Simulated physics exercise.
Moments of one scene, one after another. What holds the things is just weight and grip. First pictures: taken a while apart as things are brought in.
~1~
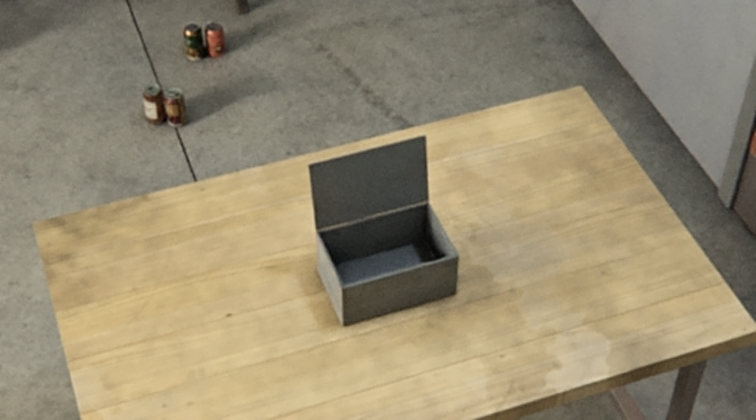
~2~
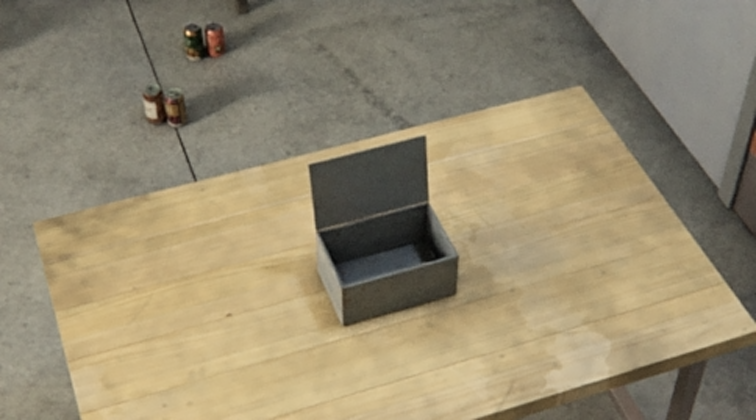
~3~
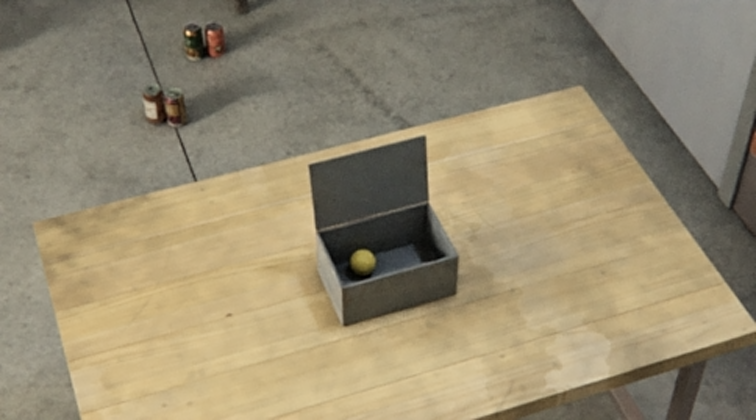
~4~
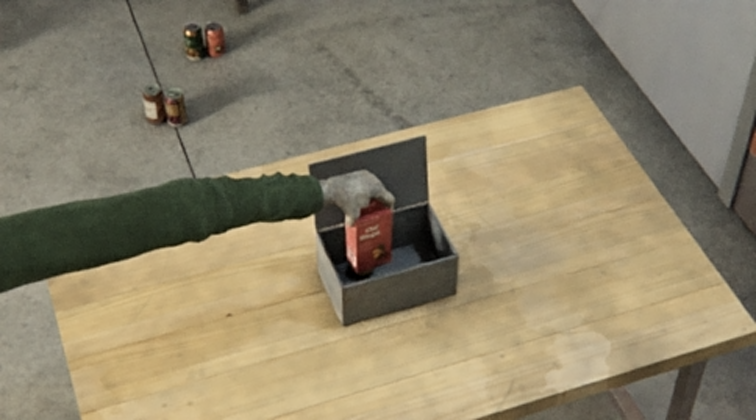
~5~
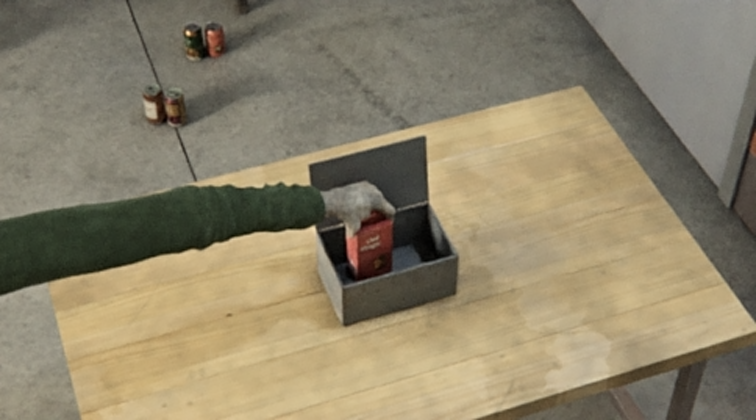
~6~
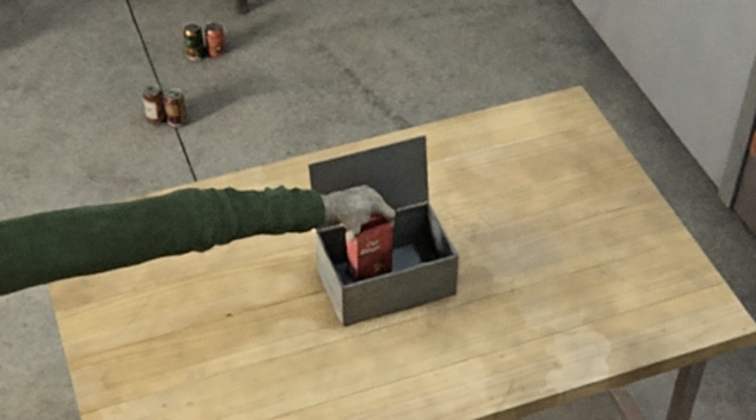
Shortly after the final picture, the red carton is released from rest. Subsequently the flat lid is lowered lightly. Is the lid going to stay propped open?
Lid blocked.
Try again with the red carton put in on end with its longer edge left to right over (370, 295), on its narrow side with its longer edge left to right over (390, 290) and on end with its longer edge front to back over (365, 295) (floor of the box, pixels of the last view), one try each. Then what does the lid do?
First - not shut; second - shut down; third - not shut.
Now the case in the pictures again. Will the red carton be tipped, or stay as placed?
Looking at the last picture, it is left as set.
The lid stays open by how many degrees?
Some 25 degrees above the rim, more or less.
Then, 0.90 s past the last view, lid starting down; red carton displaced about its own width near (370, 268).
Then, 1.40 s past the last view, lid 69° above the rim; red carton displaced about its own width near (370, 268).
Then, 1.70 s past the last view, lid 43° above the rim; red carton displaced about its own width near (370, 268).
Finally, lid 27° above the rim; moved from the start, red carton; yellow lemon still in place. Final places as the last picture's camera would see them, red carton near (370, 268).
